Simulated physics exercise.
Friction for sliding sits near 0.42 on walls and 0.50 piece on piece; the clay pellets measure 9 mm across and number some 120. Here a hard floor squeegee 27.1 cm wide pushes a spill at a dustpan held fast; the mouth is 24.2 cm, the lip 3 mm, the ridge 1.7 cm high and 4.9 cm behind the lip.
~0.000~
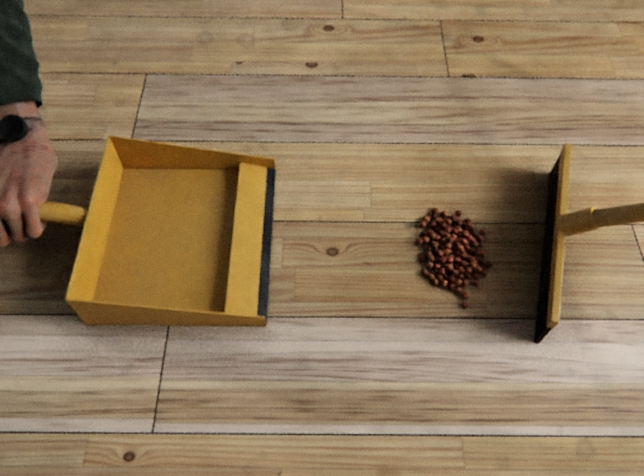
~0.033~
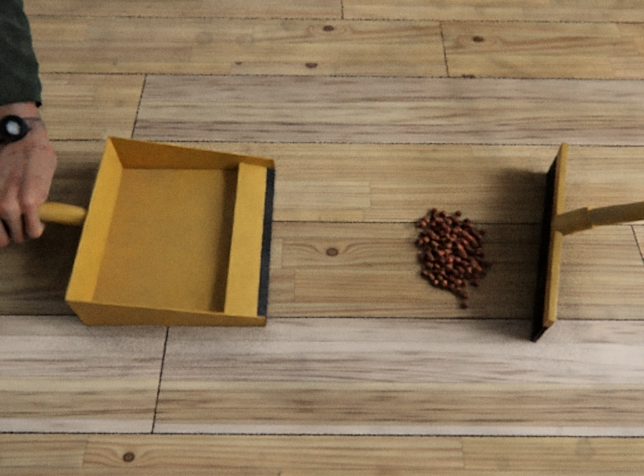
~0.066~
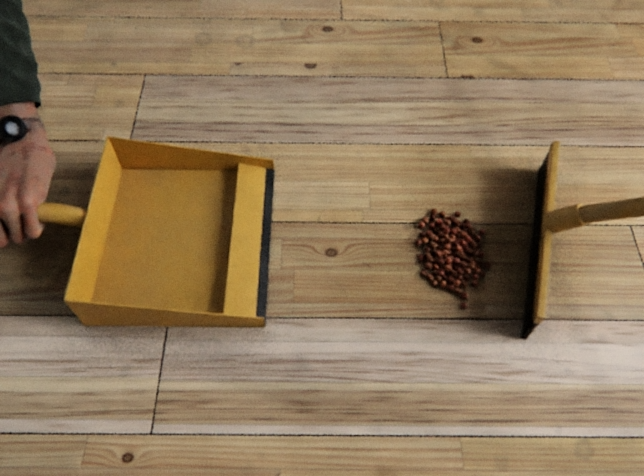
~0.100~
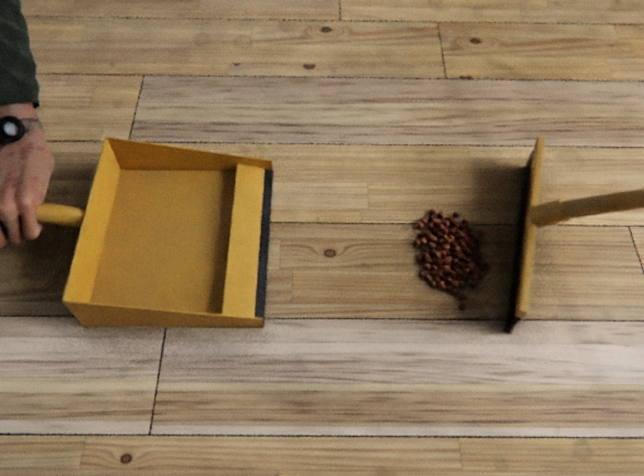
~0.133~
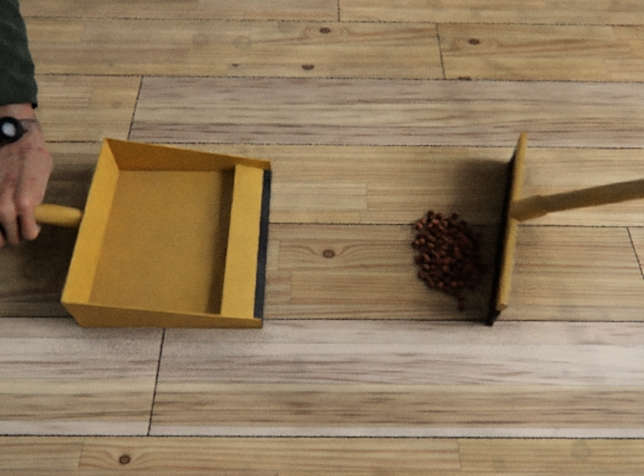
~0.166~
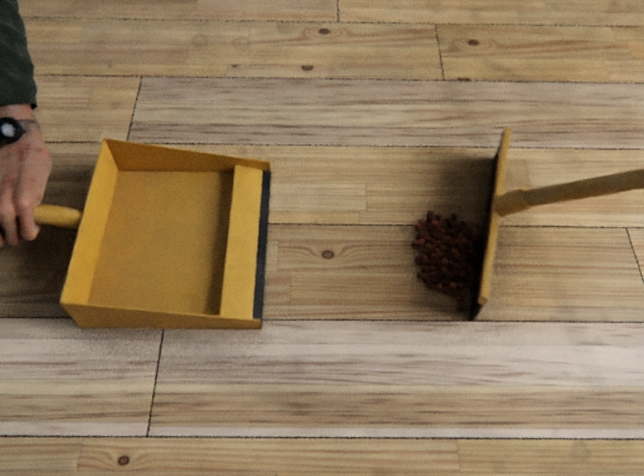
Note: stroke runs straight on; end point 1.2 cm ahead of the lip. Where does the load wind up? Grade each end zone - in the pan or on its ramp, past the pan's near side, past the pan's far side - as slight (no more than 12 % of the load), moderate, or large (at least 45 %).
Pan - moderate. Near side - slight. Far side - moderate.
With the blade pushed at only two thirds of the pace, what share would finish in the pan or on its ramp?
It would come to roughly 15 percent.
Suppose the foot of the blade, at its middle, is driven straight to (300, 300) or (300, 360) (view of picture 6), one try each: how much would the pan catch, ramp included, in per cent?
About 0 % and 0 %.
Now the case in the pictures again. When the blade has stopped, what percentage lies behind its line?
I'd put it near 15 in a hundred.
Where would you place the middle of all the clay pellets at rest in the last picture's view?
Close to pixel (273, 189).
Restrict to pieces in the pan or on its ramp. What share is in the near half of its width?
Something like 0 per cent of the catch.
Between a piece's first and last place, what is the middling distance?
26 cm or thereabouts.
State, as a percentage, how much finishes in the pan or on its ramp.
It comes to close to 15 percent.
Then, at 0.38 s, middle of the blade 17 cm from the lip; 0 % over the lip, far side 0 %, near side 0 %.
After 0.51 s, middle of the blade 9 cm from the lip; 0 % over the lip, far side 10 %, near side 0 %.
Then, at 0.78 s, middle of the blade 5 cm from the lip; 15 % over the lip, far side 30 %, near side 0 %.
At rest (1.2 s), pan 15 %, near side 0 %, far side 30 %, in front of the lip or behind the blade 55 %.
